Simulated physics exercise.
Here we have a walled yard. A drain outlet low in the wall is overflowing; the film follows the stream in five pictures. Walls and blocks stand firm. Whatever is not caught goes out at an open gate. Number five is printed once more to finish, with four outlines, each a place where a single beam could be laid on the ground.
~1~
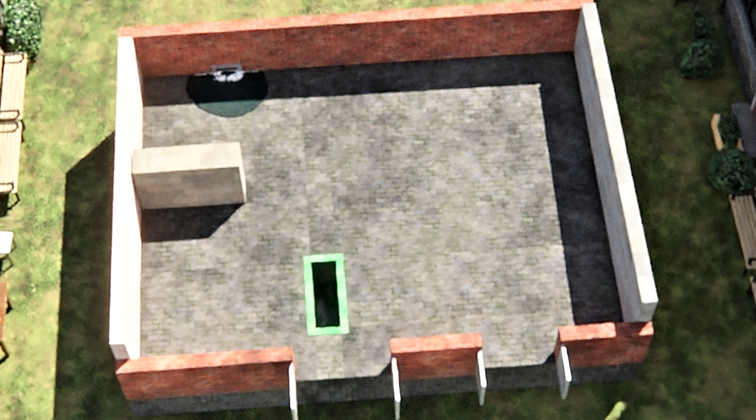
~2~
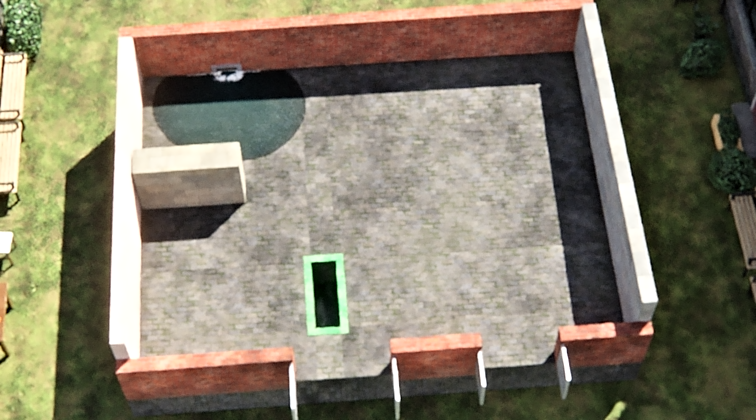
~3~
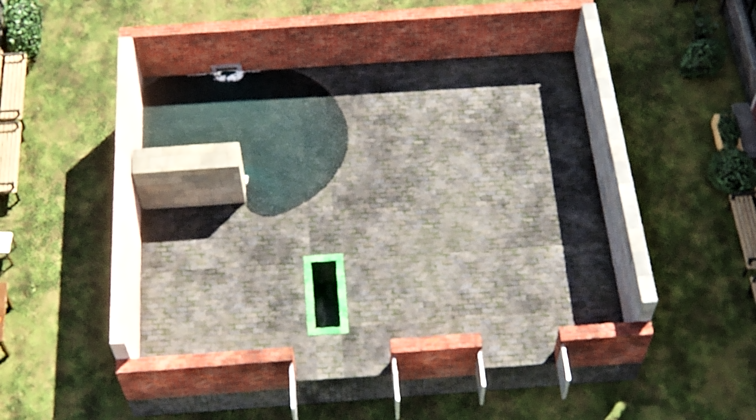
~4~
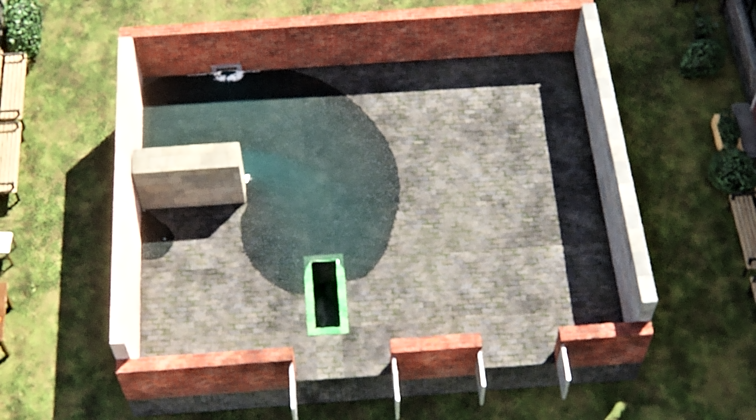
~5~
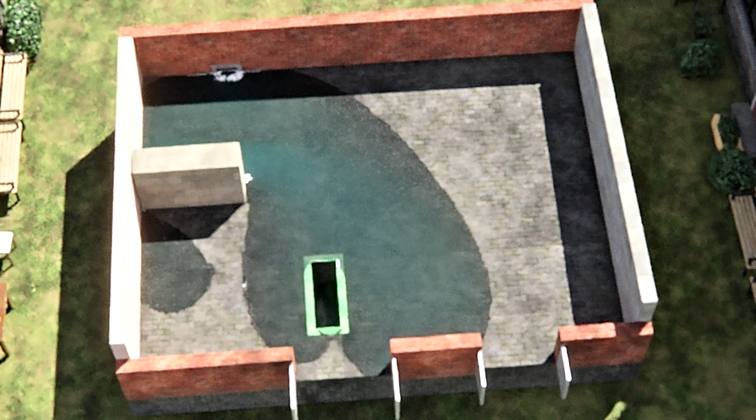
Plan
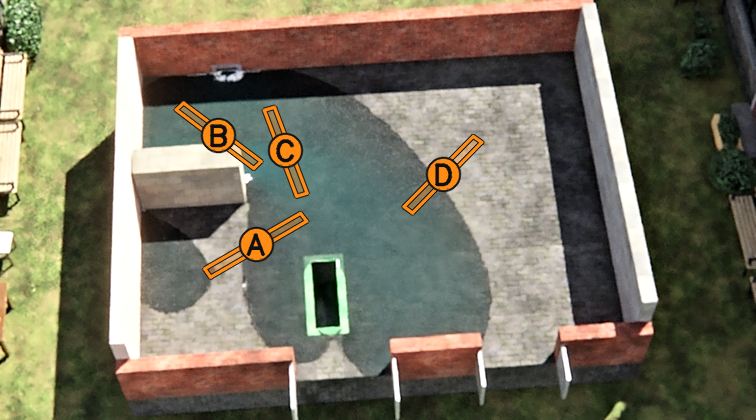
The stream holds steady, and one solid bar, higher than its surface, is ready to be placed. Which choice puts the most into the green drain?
C works best here.
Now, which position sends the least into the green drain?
That would be A.
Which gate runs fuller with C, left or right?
The left one.
On the marked copy, A from (207, 272) to (303, 217); B from (179, 106) to (257, 164); C from (269, 108) to (301, 194); D from (408, 209) to (477, 139).
With A, about 9 % of the stream runs into the green drain, about 89 % out by the gates.
With B, about 20 % of the stream runs into the green drain, about 78 % out by the gates.
With C, about 32 % of the stream runs into the green drain, about 66 % out by the gates.
With D, about 20 % of the stream runs into the green drain, about 79 % out by the gates.
